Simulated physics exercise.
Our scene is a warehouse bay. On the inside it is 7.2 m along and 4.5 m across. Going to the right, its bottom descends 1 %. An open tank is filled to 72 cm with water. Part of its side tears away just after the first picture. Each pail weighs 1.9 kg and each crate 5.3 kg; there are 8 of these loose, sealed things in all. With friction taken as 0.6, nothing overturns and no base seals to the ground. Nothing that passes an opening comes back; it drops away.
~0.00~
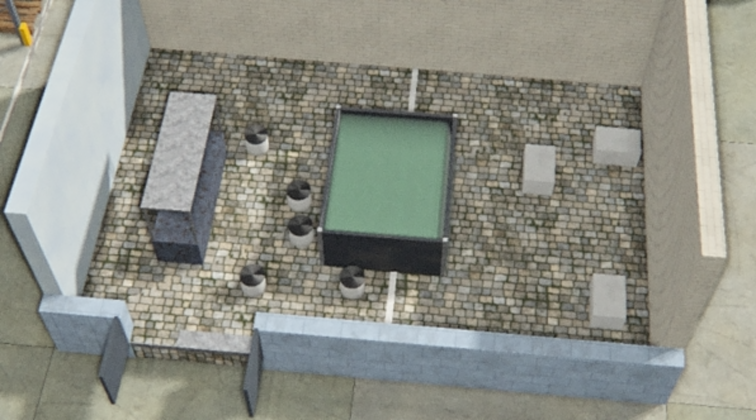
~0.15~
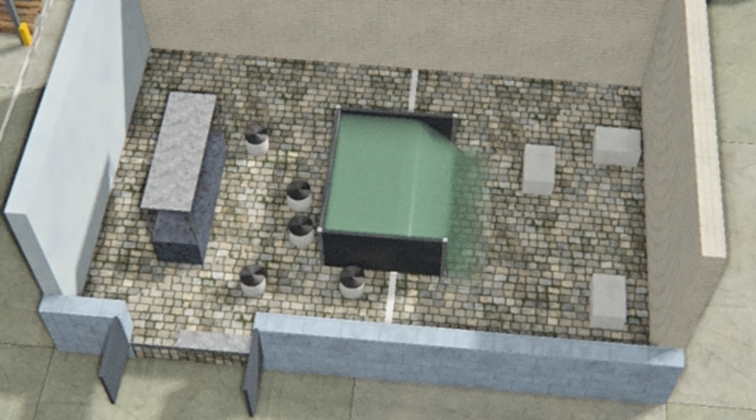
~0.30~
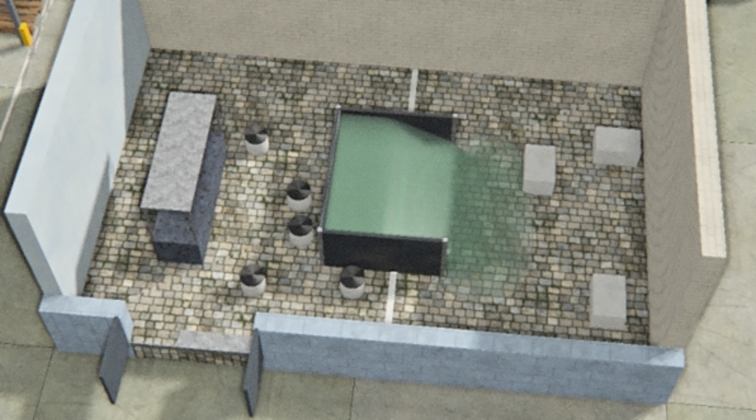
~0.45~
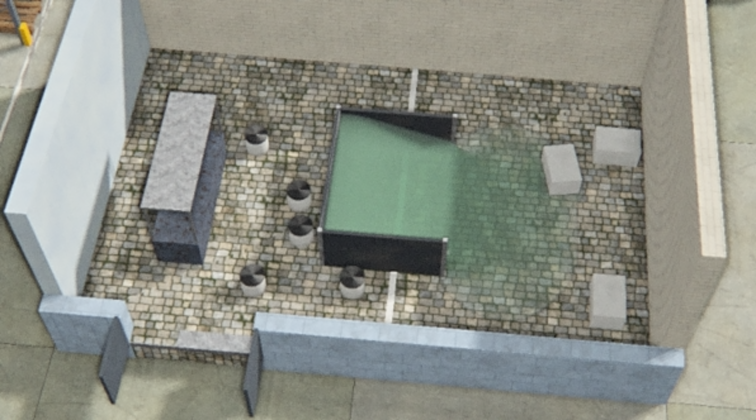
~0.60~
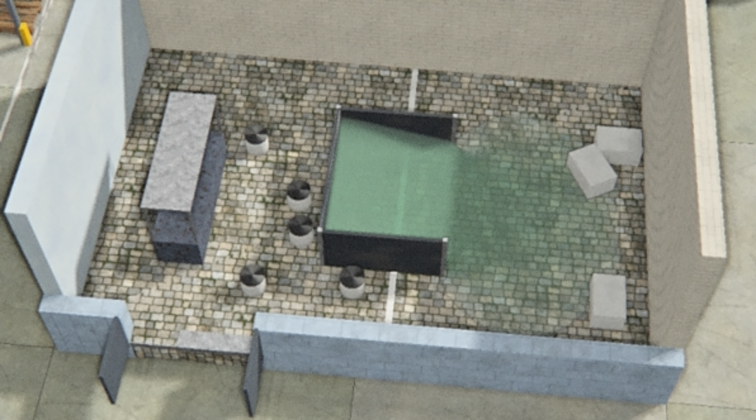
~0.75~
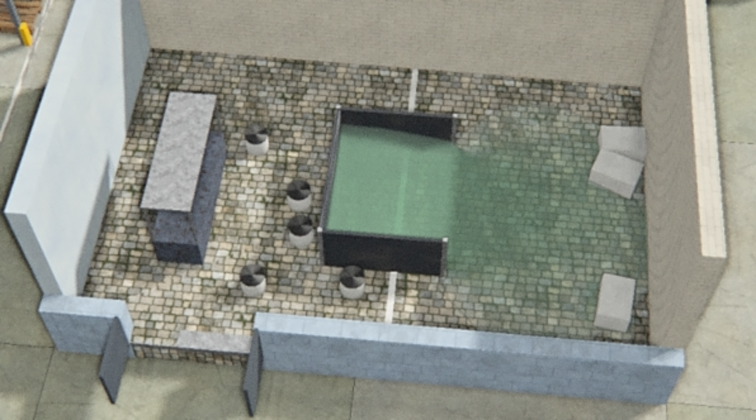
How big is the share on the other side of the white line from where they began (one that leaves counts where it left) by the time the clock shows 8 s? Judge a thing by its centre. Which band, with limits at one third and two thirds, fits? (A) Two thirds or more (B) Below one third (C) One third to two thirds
One third to two thirds.
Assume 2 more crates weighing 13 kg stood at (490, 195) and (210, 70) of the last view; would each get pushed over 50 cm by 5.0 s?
The first is above the mark, the second below the mark.
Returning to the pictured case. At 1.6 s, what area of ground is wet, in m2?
At that time the wet patch spans about 14 m2.
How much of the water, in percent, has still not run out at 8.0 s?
Still held: Near 96 %.
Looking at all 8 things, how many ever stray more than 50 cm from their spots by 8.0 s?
Count: 6.
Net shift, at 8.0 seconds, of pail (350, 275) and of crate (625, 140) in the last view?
Respectively, 150 cm and 650 cm.
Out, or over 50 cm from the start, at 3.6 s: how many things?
The number by then is 4.
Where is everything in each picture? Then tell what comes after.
A crate at (540, 163) rests on the ground; a crate at (609, 295) rests on the ground; 2.9 m2 under water; 0 of 8 have shifted, in the first frame.
A crate at (540, 163), on the bottom; a crate at (609, 295), on the bottom; 4.0 m2 under water; 0 of 8 have shifted, in the second frame.
A crate at (540, 163) rests on the ground; a crate at (609, 295) rests on the ground; 5.5 m2 under water; 0 of 8 have shifted, in the third frame.
A crate at (563, 163), on the bottom, 30 cm from its start; a crate at (609, 295), on the bottom; 7.2 m2 under water; 1 of 8 have shifted, in the fourth frame.
A crate at (593, 164) rests on the ground, 70 cm from its start; a crate at (609, 295) rests on the ground; 9.2 m2 under water; 1 of 8 have shifted, in the fifth frame.
A crate at (618, 167), on the bottom, 103 cm from its start; a crate at (617, 297), on the bottom, 9 cm from its start; 11.0 m2 under water; 3 of 8 have shifted, in the sixth frame.
After 1.6 s 0 of 8 are over the mark; 3 afloat.
After 3.6 s 1 of 8 are over the mark; 4 afloat.
After 5.6 s 2 of 8 are over the mark; 6 afloat.
After 8.0 s 3 of 8 are over the mark; 8 afloat.
